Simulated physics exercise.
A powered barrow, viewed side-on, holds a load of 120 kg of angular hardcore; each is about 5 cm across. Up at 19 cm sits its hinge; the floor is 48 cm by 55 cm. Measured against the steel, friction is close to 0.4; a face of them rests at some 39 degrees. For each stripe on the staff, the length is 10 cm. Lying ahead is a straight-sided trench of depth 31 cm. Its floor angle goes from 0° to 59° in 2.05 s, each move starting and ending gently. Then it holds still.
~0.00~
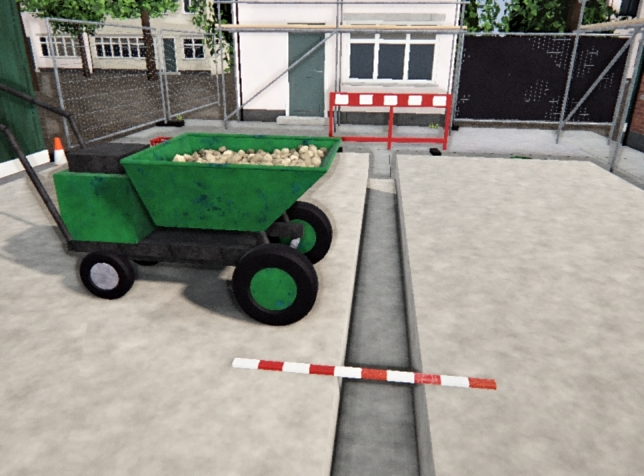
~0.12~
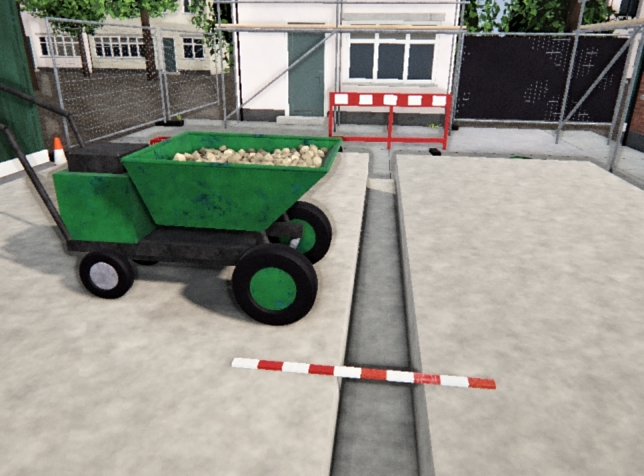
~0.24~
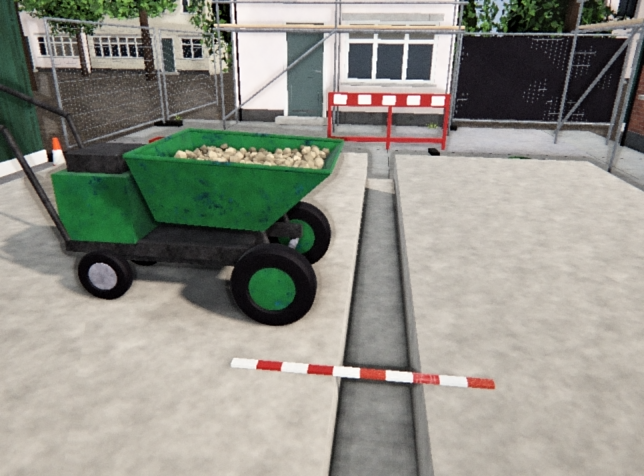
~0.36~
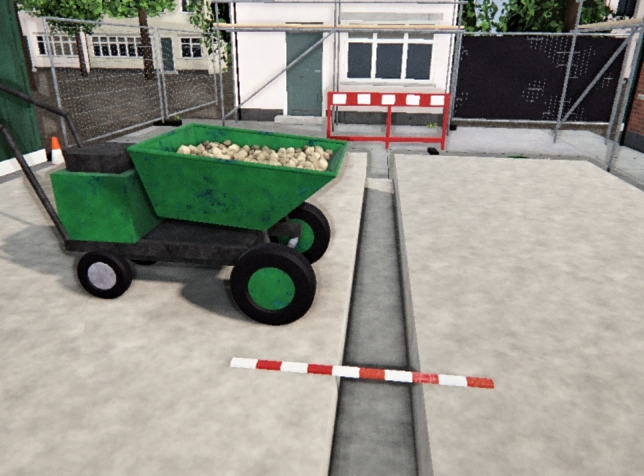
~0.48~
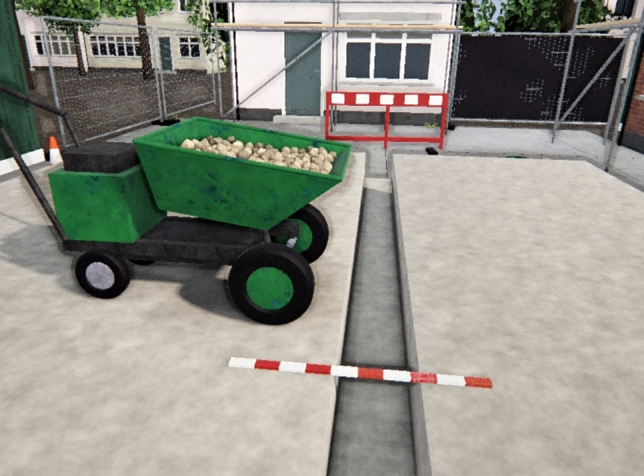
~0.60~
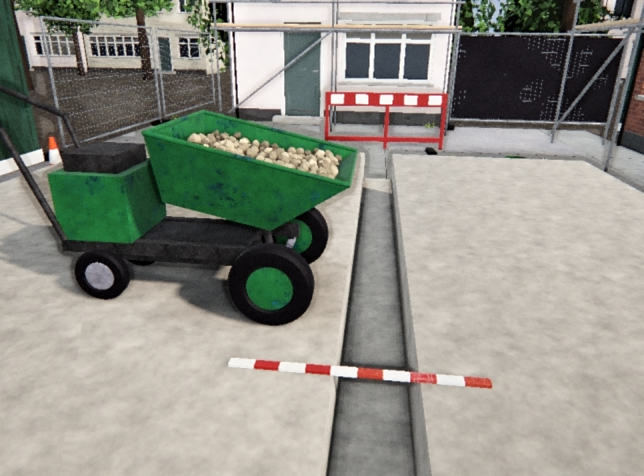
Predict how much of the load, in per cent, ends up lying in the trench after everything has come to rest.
Roughly 23 per cent of it.
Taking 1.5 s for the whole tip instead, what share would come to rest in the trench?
Roughly 20% would finish there.
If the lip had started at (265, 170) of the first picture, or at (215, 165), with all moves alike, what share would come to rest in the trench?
Near 45 then near 20 percent.
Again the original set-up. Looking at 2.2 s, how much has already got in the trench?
By that point it's something like 0 in a hundred.
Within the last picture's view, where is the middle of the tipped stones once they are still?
Their middle is at about (411, 298).
After 1.5 s the floor is at 50°; 100 % in the tray; the foremost stones are at (384, 226).
After 2.2 s the floor is at 59°; 98 % in the tray, 1 % in the trench, 2 % past the trench; the foremost stones are at (424, 299).
After 2.5 s the floor is at 59°; 88 % in the tray, 3 % in the trench, 9 % past the trench; the foremost stones are at (452, 296).
After 4.4 s the floor is at 59°; 54 % in the tray, 23 % in the trench, 23 % past the trench; the foremost stones are at (491, 304).
